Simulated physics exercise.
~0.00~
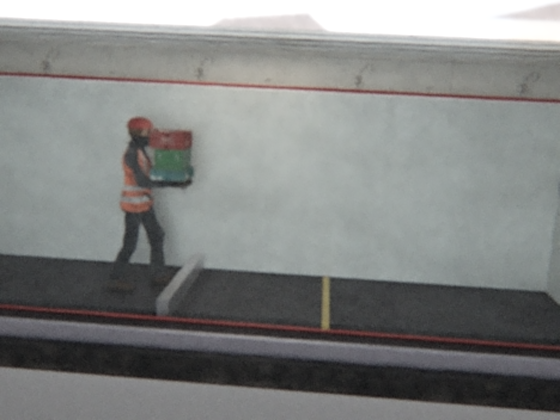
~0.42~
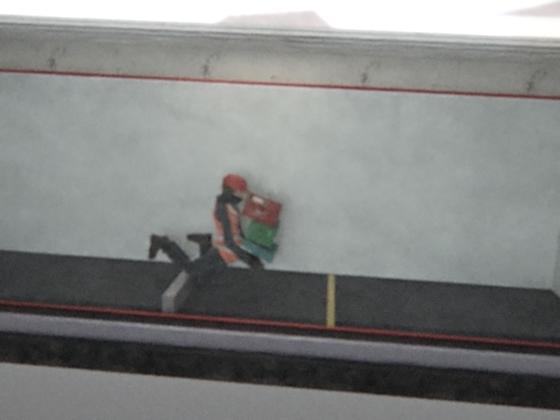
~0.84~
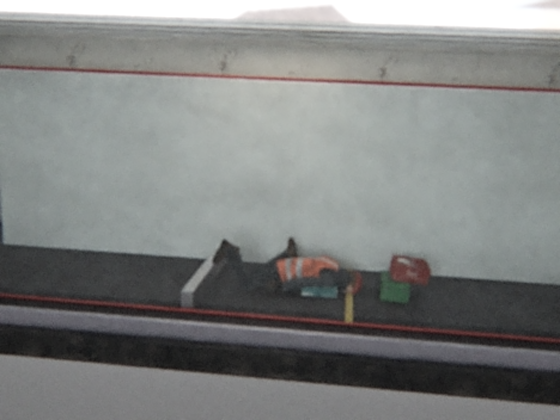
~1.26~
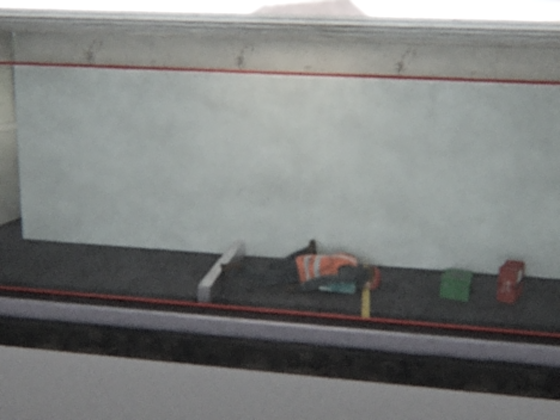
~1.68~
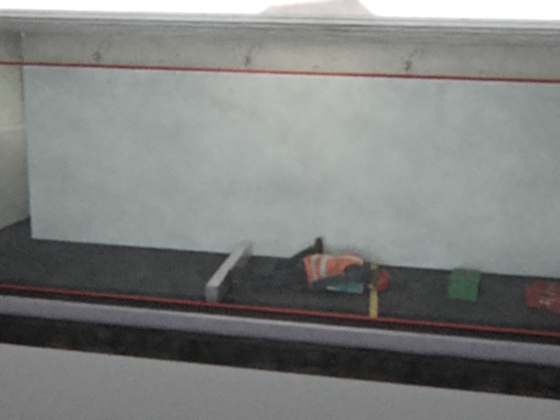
A courier in an orange vest carrying stacked parcels pitched forward over a low rail and sprawled face down, head near a yellow line, while the green box and red parcel tumbled right beyond the line and the teal one stayed beside him.
